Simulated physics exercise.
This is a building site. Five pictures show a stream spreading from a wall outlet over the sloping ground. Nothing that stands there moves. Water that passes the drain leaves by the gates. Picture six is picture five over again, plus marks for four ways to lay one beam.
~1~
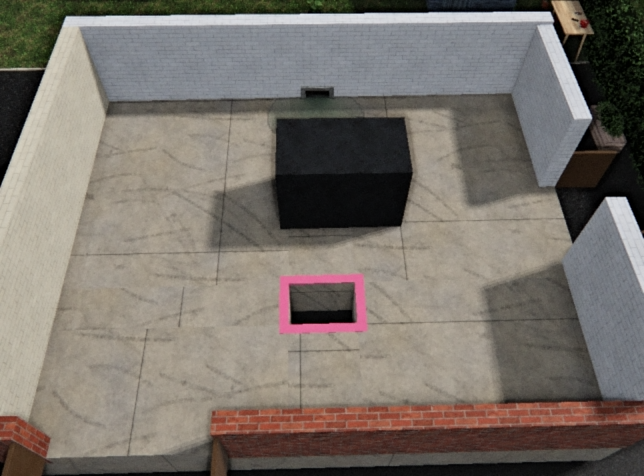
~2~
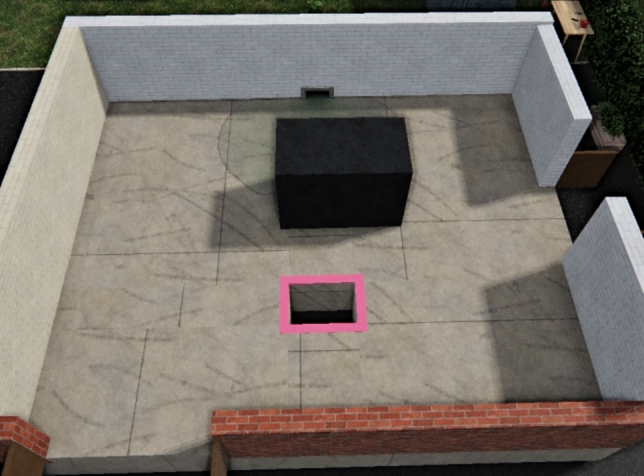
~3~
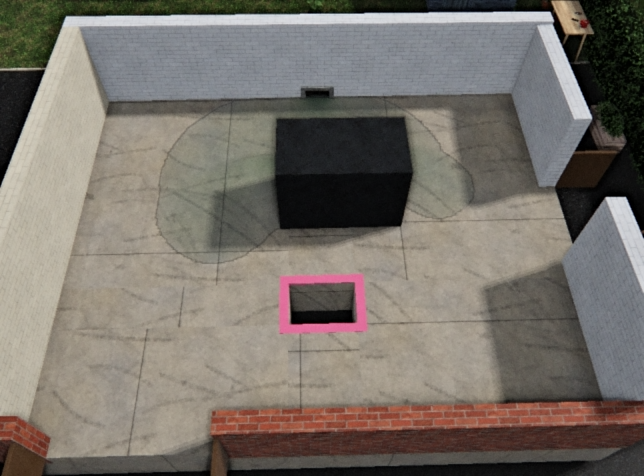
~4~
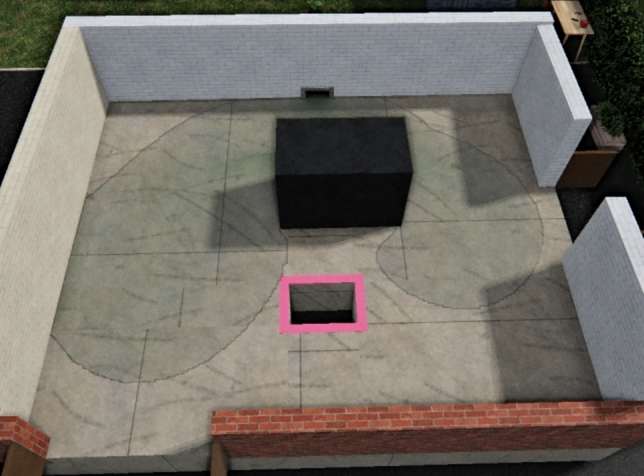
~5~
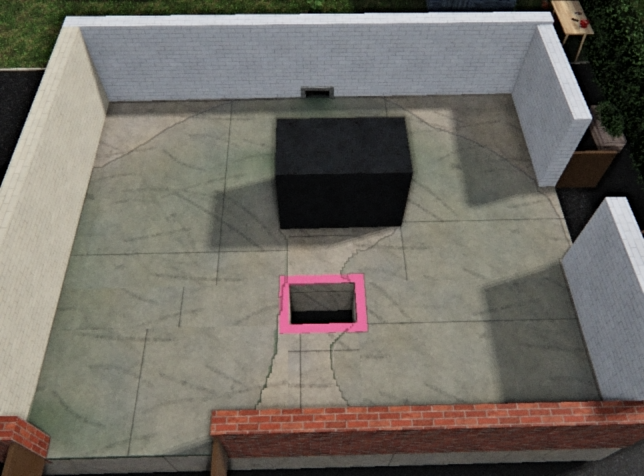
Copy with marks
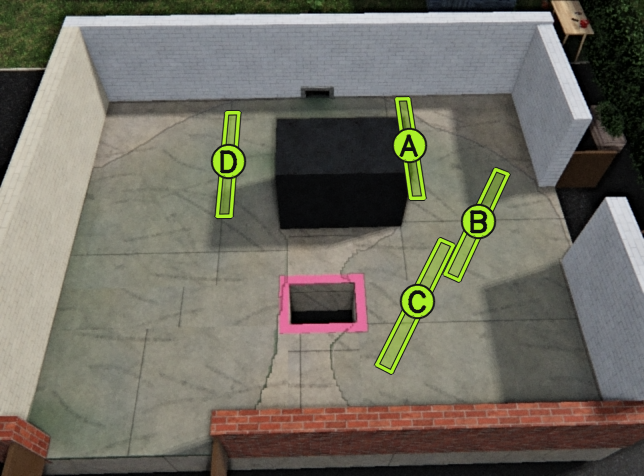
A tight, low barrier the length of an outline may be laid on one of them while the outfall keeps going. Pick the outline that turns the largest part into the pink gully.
Best: D.
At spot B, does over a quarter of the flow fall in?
No, it does not.
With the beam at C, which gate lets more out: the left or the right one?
The left gate.
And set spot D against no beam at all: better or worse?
It is better.
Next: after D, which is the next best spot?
That would be B.
In lime, A from (417, 198) to (402, 98); B from (452, 277) to (501, 171); C from (384, 368) to (446, 242); D from (224, 216) to (232, 112).
With A, about 2 % of the stream goes into the pink gully, about 98 % out by the gates.
With B, about 12 % of the stream goes into the pink gully, about 87 % out by the gates.
With C, about 4 % of the stream goes into the pink gully, about 96 % out by the gates.
With D, about 22 % of the stream goes into the pink gully, about 78 % out by the gates.
